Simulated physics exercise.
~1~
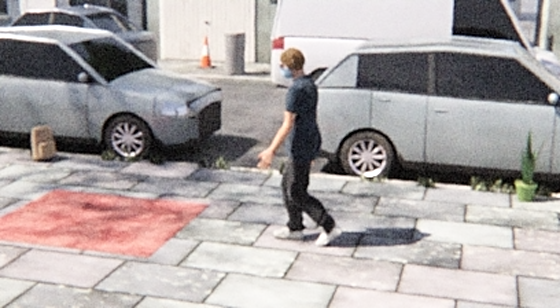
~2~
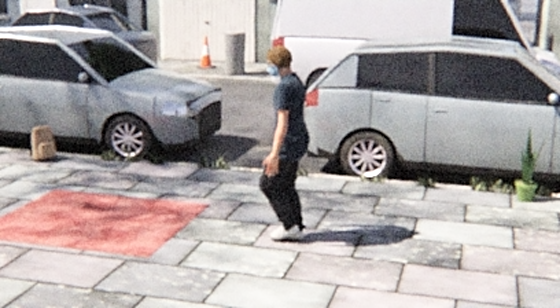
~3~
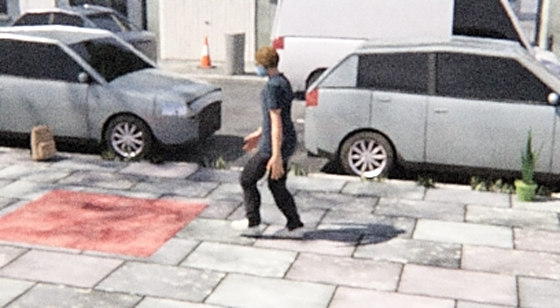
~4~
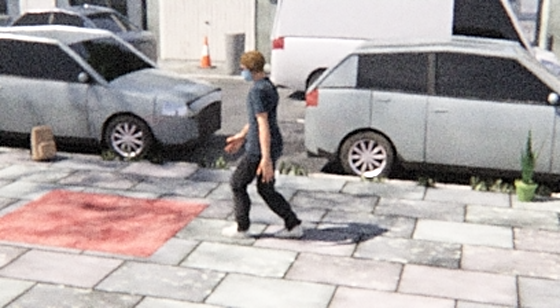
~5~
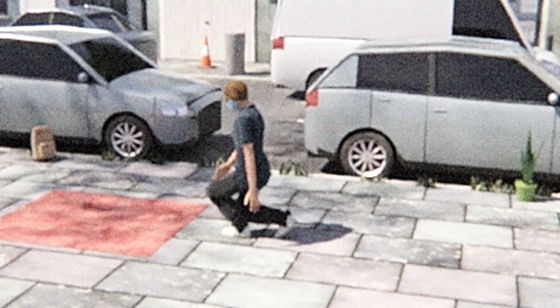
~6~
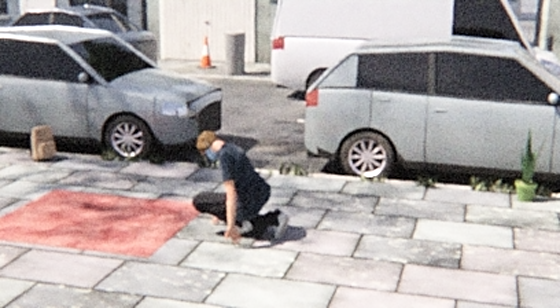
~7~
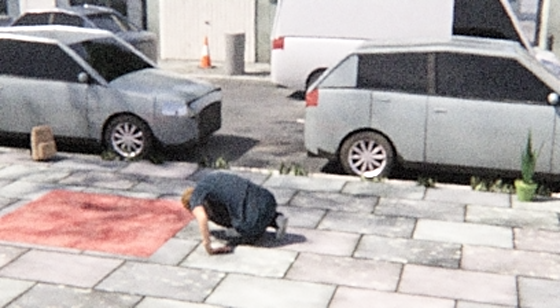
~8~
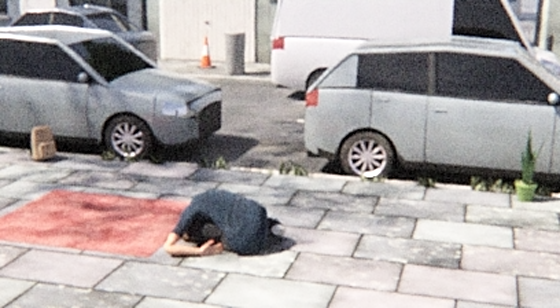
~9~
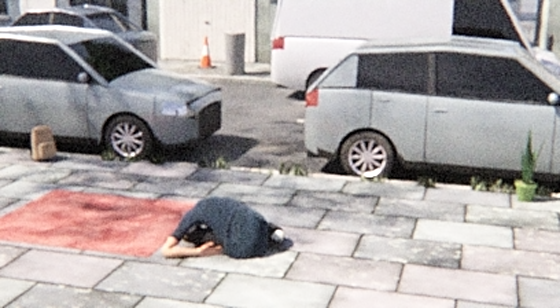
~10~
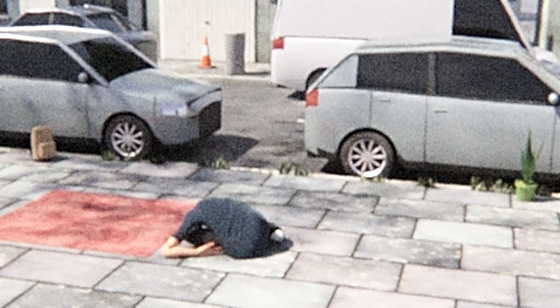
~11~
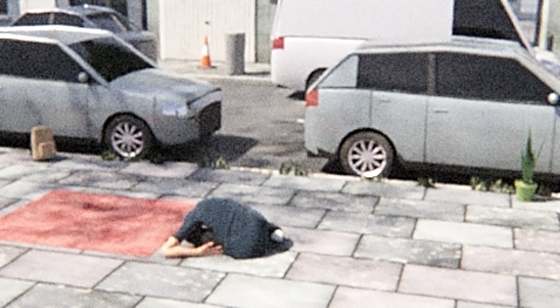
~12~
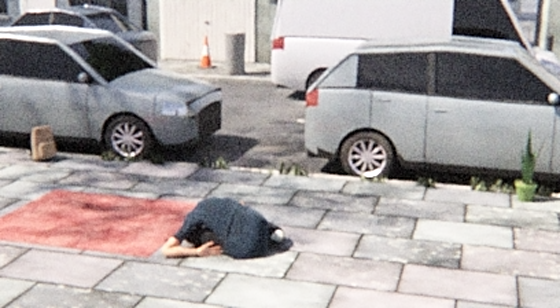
A person in dark clothes walking left past parked cars, sinking to the knees and folding face-down just short of a red mat.
